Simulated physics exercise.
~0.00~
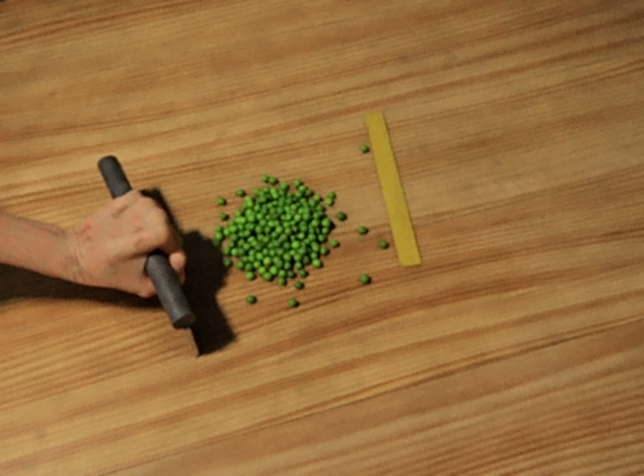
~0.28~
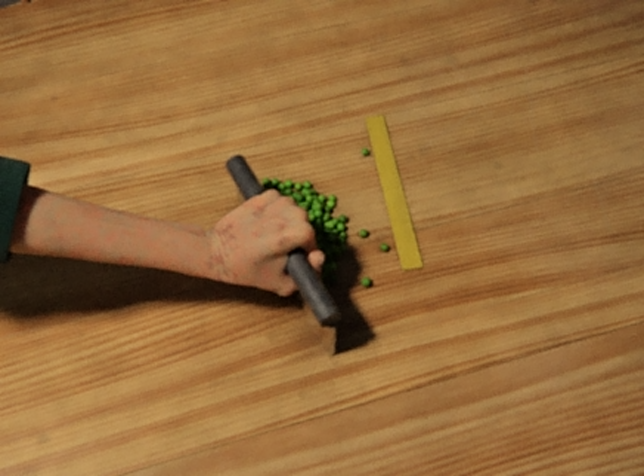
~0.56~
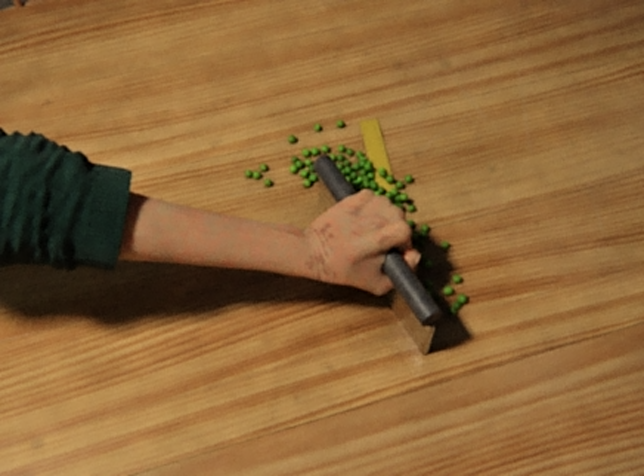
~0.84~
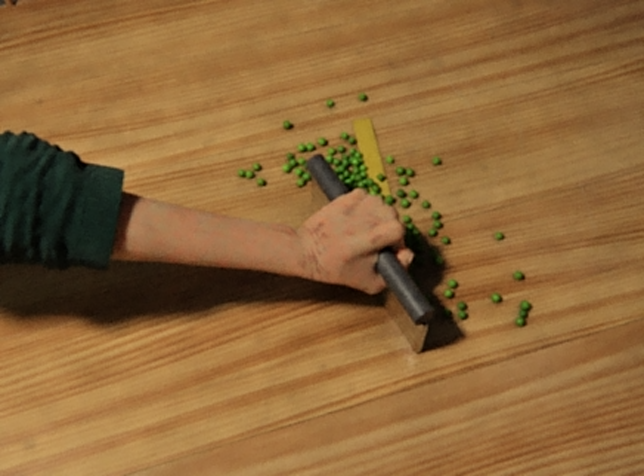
On a wooden tabletop, a hand gripping a dark-handled scraper pushed a heap of small green peas rightward toward a yellow strip, then stopped just short of it, leaving some peas by the strip and most scattered around it and the blade.
